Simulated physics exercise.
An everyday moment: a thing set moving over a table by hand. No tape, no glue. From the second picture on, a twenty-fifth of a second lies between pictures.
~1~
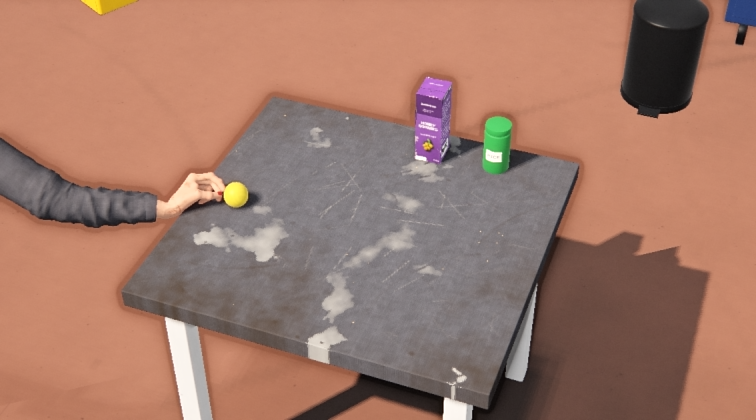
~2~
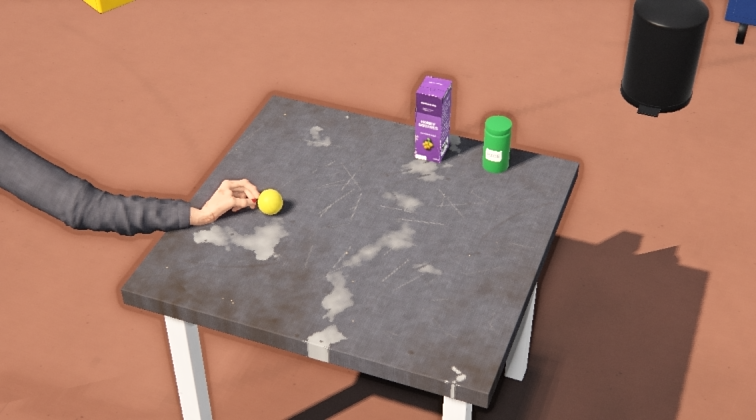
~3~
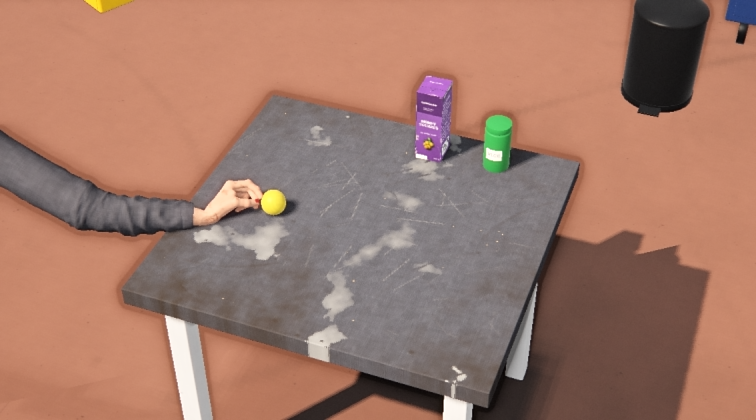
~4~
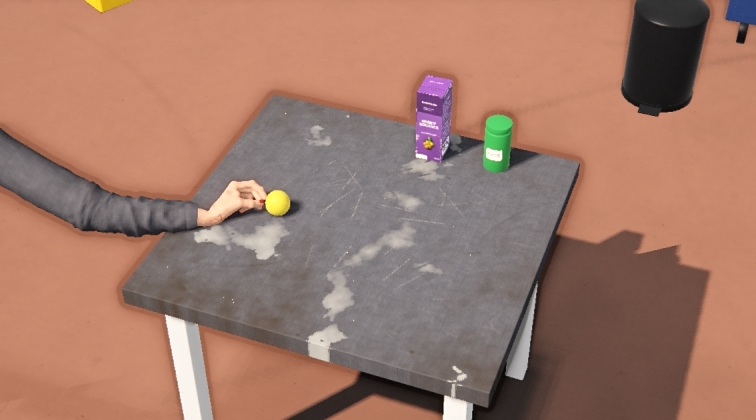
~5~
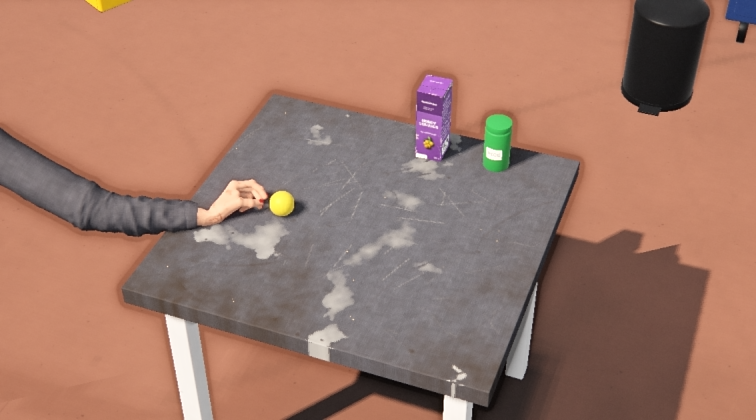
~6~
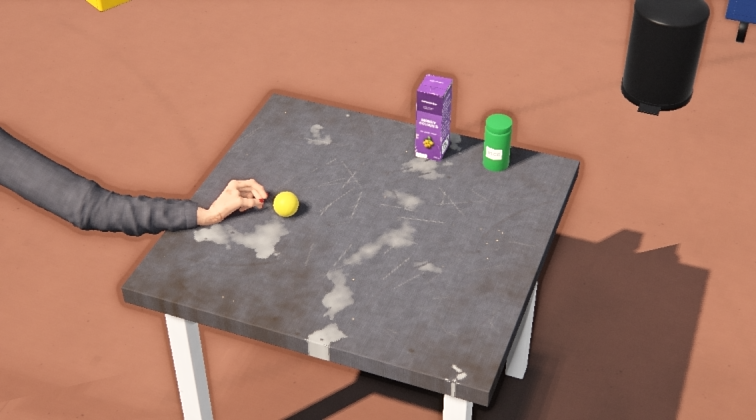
To begin with, a hand at the left of a dark, scuffed table holds a small yellow lemon, with a purple box and a green container standing near the back. The hand pushes the lemon to the right, then stays still as the lemon moves slowly a little farther right, away from the fingers.
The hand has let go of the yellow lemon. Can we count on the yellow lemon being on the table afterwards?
The yellow lemon stays on the table.
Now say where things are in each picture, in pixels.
Under the hand; yellow lemon (236, 195), in the first frame.
Under the hand; yellow lemon (270, 202), in the second frame.
Under the hand; yellow lemon (273, 202), in the third frame.
Yellow lemon (278, 203), in the fourth frame.
Yellow lemon (282, 204), in the fifth frame.
Yellow lemon (286, 204) moved a little, in the sixth frame.
Then, 0.10 s later than the last frame, yellow lemon moved about its own width near (295, 206).
Then, 0.20 s later than the last frame, yellow lemon moved about its own width near (302, 208).
Then, 0.30 s later than the last frame, yellow lemon moved about its own width near (307, 209).
Then, 0.40 s later than the last frame, yellow lemon moved about its own width near (310, 210).
When it is over, moved from the start, yellow lemon. End places, in pixels of the last picture, yellow lemon near (311, 210).
